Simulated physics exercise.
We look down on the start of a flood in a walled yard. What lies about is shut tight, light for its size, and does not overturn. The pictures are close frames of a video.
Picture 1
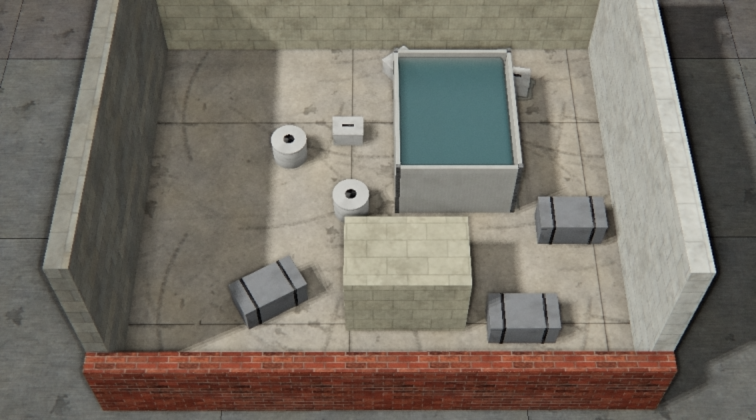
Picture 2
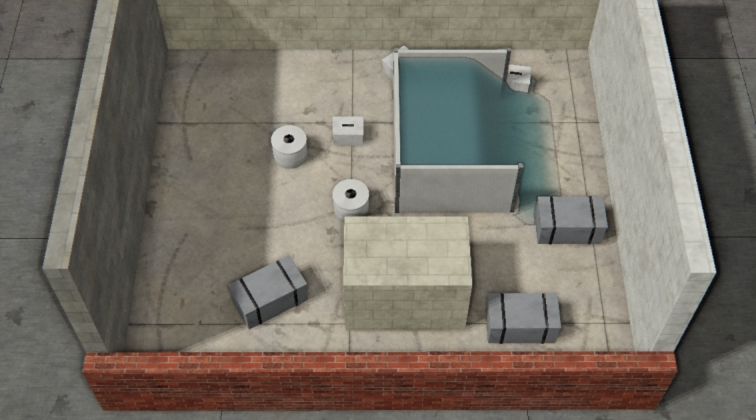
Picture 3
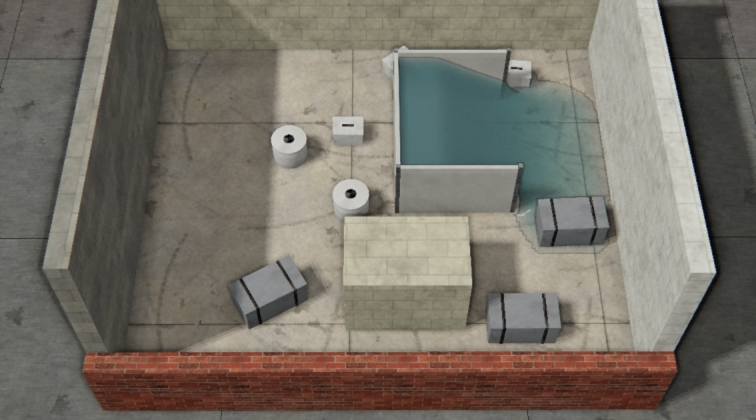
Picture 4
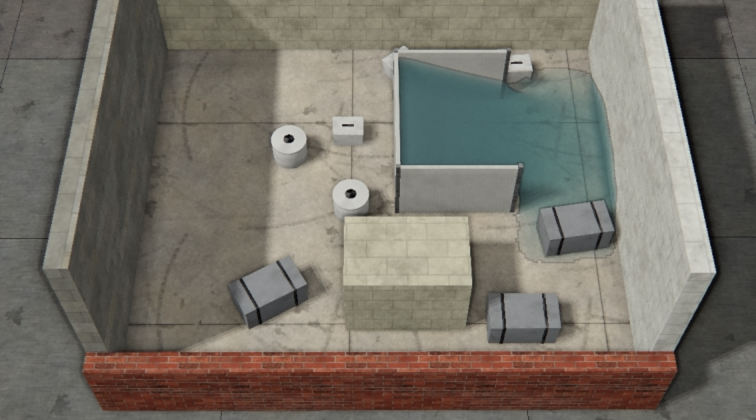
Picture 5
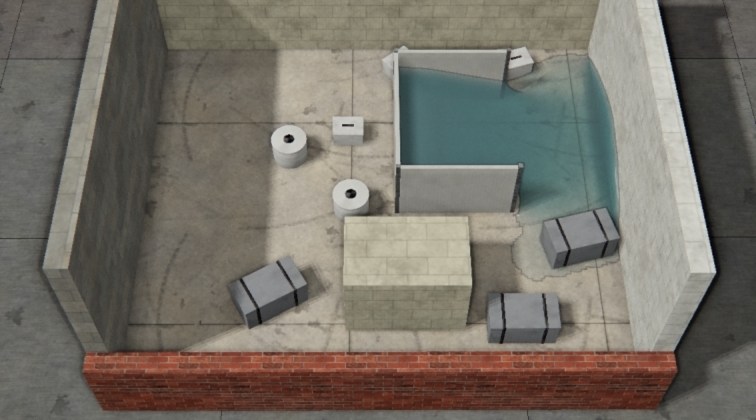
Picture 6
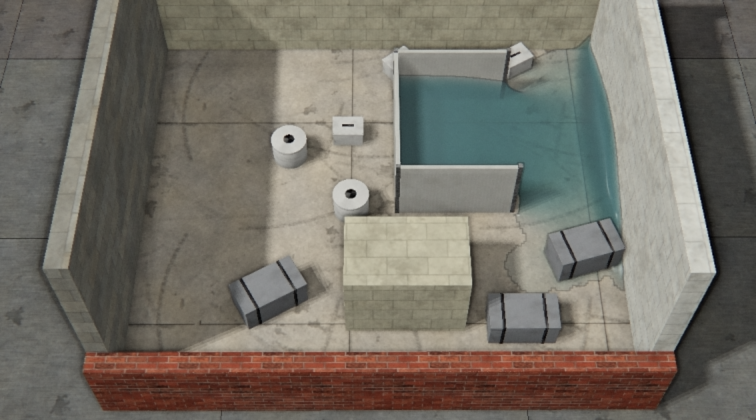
The clip opens on a walled yard with a full tank of blue-green water among scattered trunks and small containers. The tank's right side gives way and water spreads toward the right wall, then nudges the nearest strapped grey trunk slightly down and right while a small white box shifts and turns a little.
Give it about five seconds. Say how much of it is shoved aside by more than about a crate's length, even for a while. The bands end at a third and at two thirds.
It is one to two thirds.
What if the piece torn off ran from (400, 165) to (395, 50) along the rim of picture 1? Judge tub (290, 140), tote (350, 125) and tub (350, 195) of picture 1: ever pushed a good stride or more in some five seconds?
In that order: Yes, that far or more, swept aside.
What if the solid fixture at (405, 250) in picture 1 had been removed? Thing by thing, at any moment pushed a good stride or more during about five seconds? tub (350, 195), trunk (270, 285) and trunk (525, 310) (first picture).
As listed: Short of that, shifted that much, shifted that much.
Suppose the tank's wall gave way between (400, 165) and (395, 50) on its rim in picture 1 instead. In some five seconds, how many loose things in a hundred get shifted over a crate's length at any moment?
Some 90 per cent.
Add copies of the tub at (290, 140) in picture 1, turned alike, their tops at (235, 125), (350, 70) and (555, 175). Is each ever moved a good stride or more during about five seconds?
In that order: Pushed that far, swept aside, swept aside.
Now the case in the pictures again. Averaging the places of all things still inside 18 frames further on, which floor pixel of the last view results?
Close to (327, 211).
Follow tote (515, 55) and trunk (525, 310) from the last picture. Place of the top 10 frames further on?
Roughly at (401, 66) and (502, 324).
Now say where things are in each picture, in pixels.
The first picture shows a trunk at (573, 211) rests on the ground; a tote at (515, 75) rests on the ground; 0 of 8 have shifted.
The second picture shows a trunk at (573, 211) rests on the ground; a tote at (516, 74), on the bottom; 0 of 8 have shifted.
The third picture shows a trunk at (574, 213), on the bottom; a tote at (516, 68), on the bottom, close to its start; 1 of 8 have shifted.
The fourth picture shows a trunk at (577, 220) rests on the ground, close to its start; a tote at (516, 63), on the bottom, close to its start; 2 of 8 have shifted.
The fifth picture shows a trunk at (582, 230) rests on the ground, close to its start; a tote at (516, 58), on the bottom, a stride from its start; 2 of 8 have shifted.
The sixth picture shows a trunk at (587, 241), on the bottom, a stride from its start; a tote at (516, 55) rests on the ground, a stride from its start; 2 of 8 have shifted.
A moment on, 1 of 8 are well off their spots; 0 afloat.
Next, 3 of 8 are well off their spots; 3 afloat.
Later, 3 of 8 are well off their spots; 4 afloat.
In the end, 3 of 8 are well off their spots, and 3 have been at some point; 4 afloat.
